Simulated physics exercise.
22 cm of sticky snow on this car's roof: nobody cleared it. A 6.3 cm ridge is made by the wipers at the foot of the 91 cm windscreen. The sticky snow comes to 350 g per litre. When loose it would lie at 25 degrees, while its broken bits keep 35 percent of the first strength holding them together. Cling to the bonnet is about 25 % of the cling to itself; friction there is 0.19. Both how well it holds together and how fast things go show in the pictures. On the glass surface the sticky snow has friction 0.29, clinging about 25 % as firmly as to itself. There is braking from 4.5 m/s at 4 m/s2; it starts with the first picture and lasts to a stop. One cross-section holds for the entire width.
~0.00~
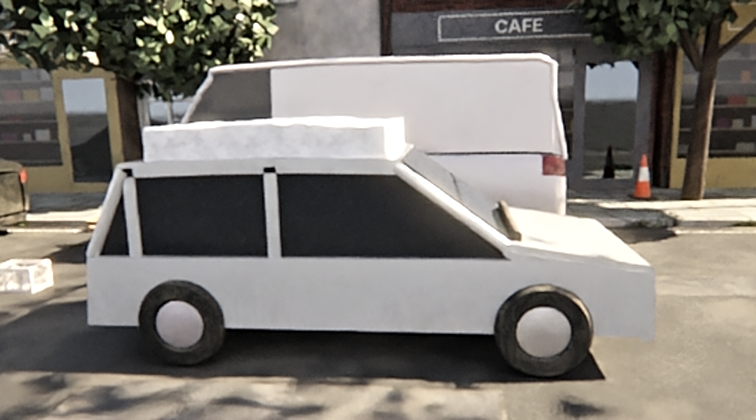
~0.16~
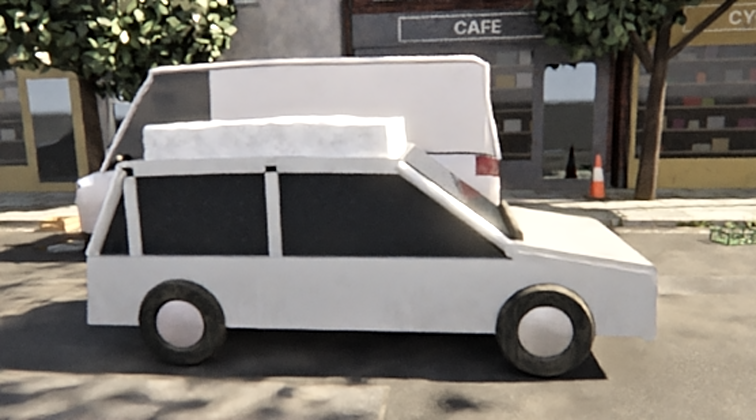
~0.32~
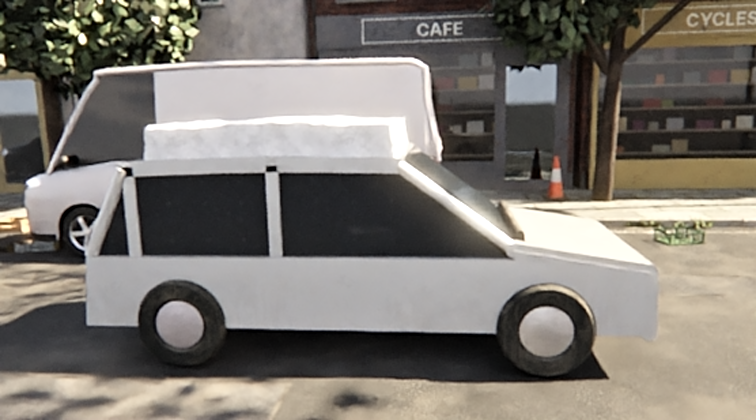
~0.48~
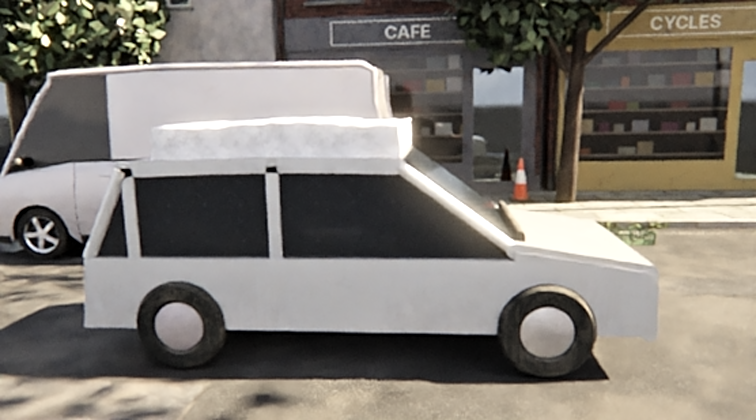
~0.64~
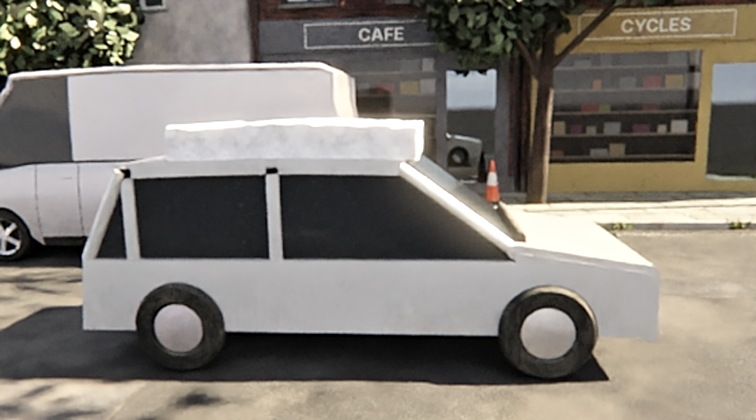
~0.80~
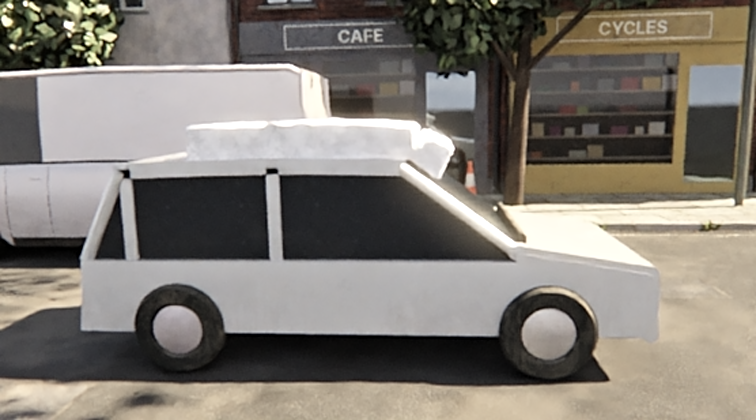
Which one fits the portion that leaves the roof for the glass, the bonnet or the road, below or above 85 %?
The one that fits is above.
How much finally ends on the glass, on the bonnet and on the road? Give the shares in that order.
In the end some 10 percent lies on the glass, 16 percent on the bonnet, and 75 percent on the road.
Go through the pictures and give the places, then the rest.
The first frame shows foremost bit of the sticky snow at (387, 157).
The second frame shows foremost bit of the sticky snow at (389, 145).
The third frame shows foremost bit of the sticky snow at (392, 145), its middle shifted 1.4 cm.
The fourth frame shows foremost bit of the sticky snow at (400, 147), its middle shifted 6.6 cm.
The fifth frame shows foremost bit of the sticky snow at (417, 134), its middle shifted 17 cm, 6 % of it past the top of the windscreen, in one piece.
The sixth frame shows foremost bit of the sticky snow at (450, 149), its middle shifted 32 cm, 15 % of it past the top of the windscreen, cracking.
After 1.20 s, 49 % of the snow is on the roof, 40 % on the glass, 12 % on the bonnet and none has gone off the nose.
After 1.68 s, 2 % of the snow is on the roof, 40 % on the glass, 47 % on the bonnet and 11 % has gone off the nose.
After 2.15 s, none of the snow is on the roof, 14 % on the glass, 50 % on the bonnet and 36 % has gone off the nose.
After 2.62 s, none of the snow is on the roof, 9 % on the glass, 31 % on the bonnet and 59 % has gone off the nose.
After 4.00 s, none of the snow is on the roof, 9 % on the glass, 16 % on the bonnet and 75 % has gone off the nose.
